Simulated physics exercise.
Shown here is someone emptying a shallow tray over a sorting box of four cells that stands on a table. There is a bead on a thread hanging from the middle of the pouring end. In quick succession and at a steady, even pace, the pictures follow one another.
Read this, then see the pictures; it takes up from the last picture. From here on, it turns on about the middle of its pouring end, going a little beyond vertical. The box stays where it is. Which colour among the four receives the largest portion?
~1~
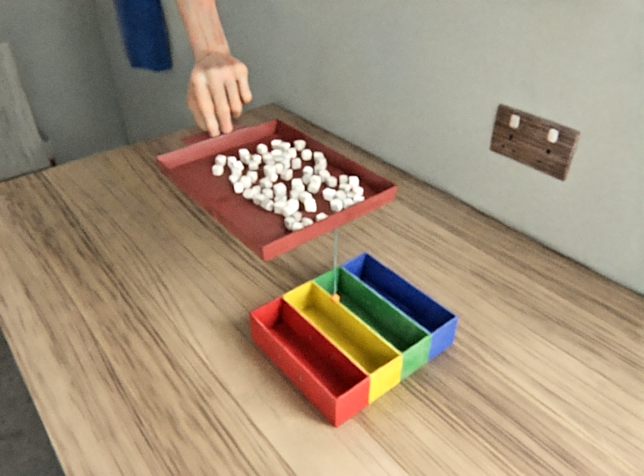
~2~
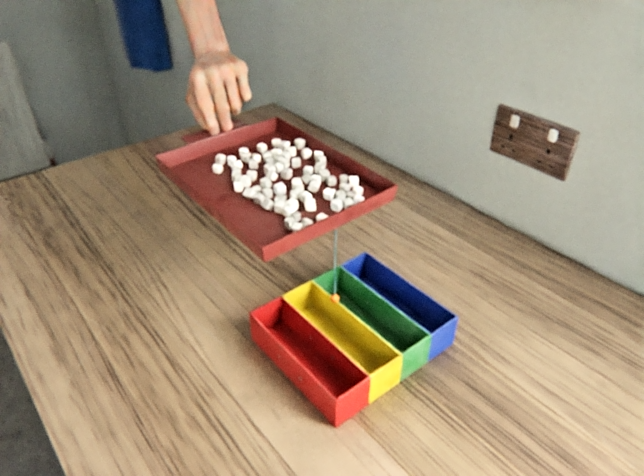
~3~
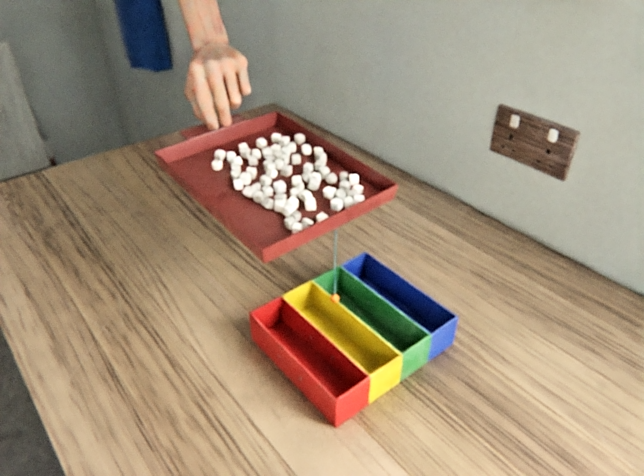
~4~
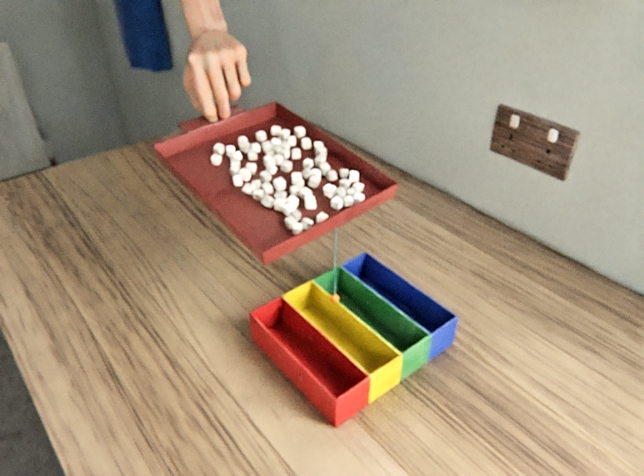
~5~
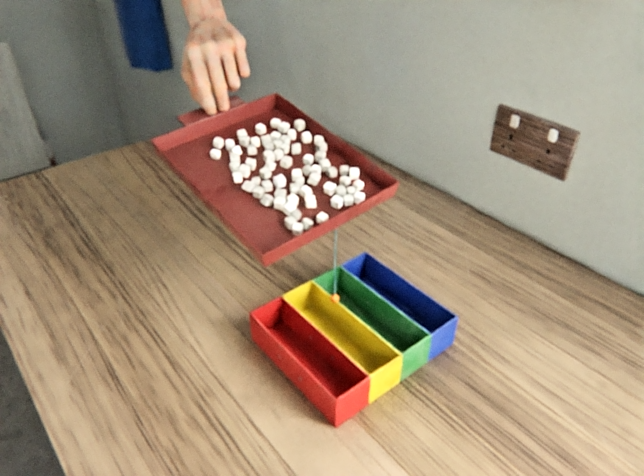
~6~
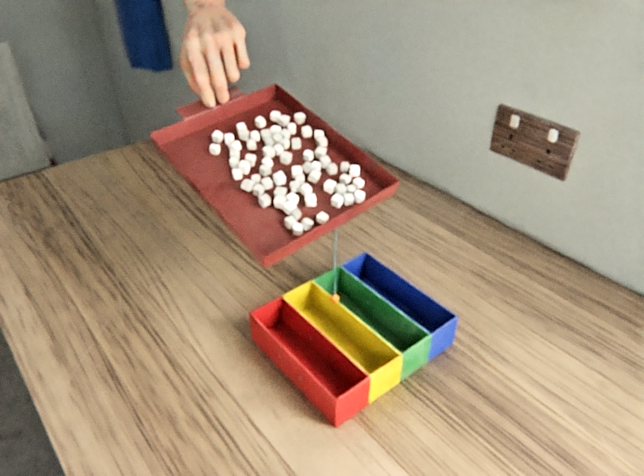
Red.
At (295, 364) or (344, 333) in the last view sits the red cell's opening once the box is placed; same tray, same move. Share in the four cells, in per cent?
It comes to about 90 per cent the first time and about 20 per cent the second.
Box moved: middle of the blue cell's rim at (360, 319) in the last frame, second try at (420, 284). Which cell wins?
So it would be that yellow cell first and that red cell after that.
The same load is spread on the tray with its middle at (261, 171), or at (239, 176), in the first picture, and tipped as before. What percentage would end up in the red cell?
First try 40 %, second try 40 %.
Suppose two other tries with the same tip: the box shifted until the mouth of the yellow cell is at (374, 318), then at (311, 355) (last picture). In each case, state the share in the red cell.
The first try yields 20% and the second yields 30%.
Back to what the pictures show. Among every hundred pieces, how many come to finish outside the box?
Roughly 50 in a hundred.
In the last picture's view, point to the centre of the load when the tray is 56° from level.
Roughly at (291, 212).
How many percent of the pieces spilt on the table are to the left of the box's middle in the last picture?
It works out to some 90 per cent.
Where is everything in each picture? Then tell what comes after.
In the first picture, corners of the pouring end at (263, 245) and (394, 185), level; middle of the load at (286, 174), sugar cubes; bead on its thread at (334, 298); red cell at (353, 400); yellow cell at (385, 377); green cell at (415, 356); blue cell at (443, 336).
In the second picture, corners of the pouring end at (263, 245) and (394, 185), level; middle of the load at (286, 174).
In the third picture, corners of the pouring end at (263, 247) and (395, 184), tipped barely, lowest at the left corner; middle of the load at (286, 171).
In the fourth picture, corners of the pouring end at (264, 250) and (395, 183), tipped a little, lowest at the left corner; middle of the load at (286, 166).
In the fifth picture, corners of the pouring end at (264, 253) and (396, 182), tipped a little, lowest at the left corner; middle of the load at (286, 162).
In the sixth picture, corners of the pouring end at (264, 255) and (396, 181), tipped a little, lowest at the left corner; middle of the load at (286, 158); red cell at (353, 400); yellow cell at (385, 377); green cell at (415, 356); blue cell at (443, 336).
Soon after the last picture, tray tipped steeply; all on the tray.
A little later, tray tipped right over; nearly all on the tray; a stray few falling or outside the box.
Later still, tray tipped past a quarter turn; about a third in the red cell; about a quarter in the yellow cell; about half falling or outside the box.
At rest, tray tipped past a quarter turn; about a third in the red cell; about a quarter in the yellow cell; none in the green cell; none in the blue cell; about half outside the box.
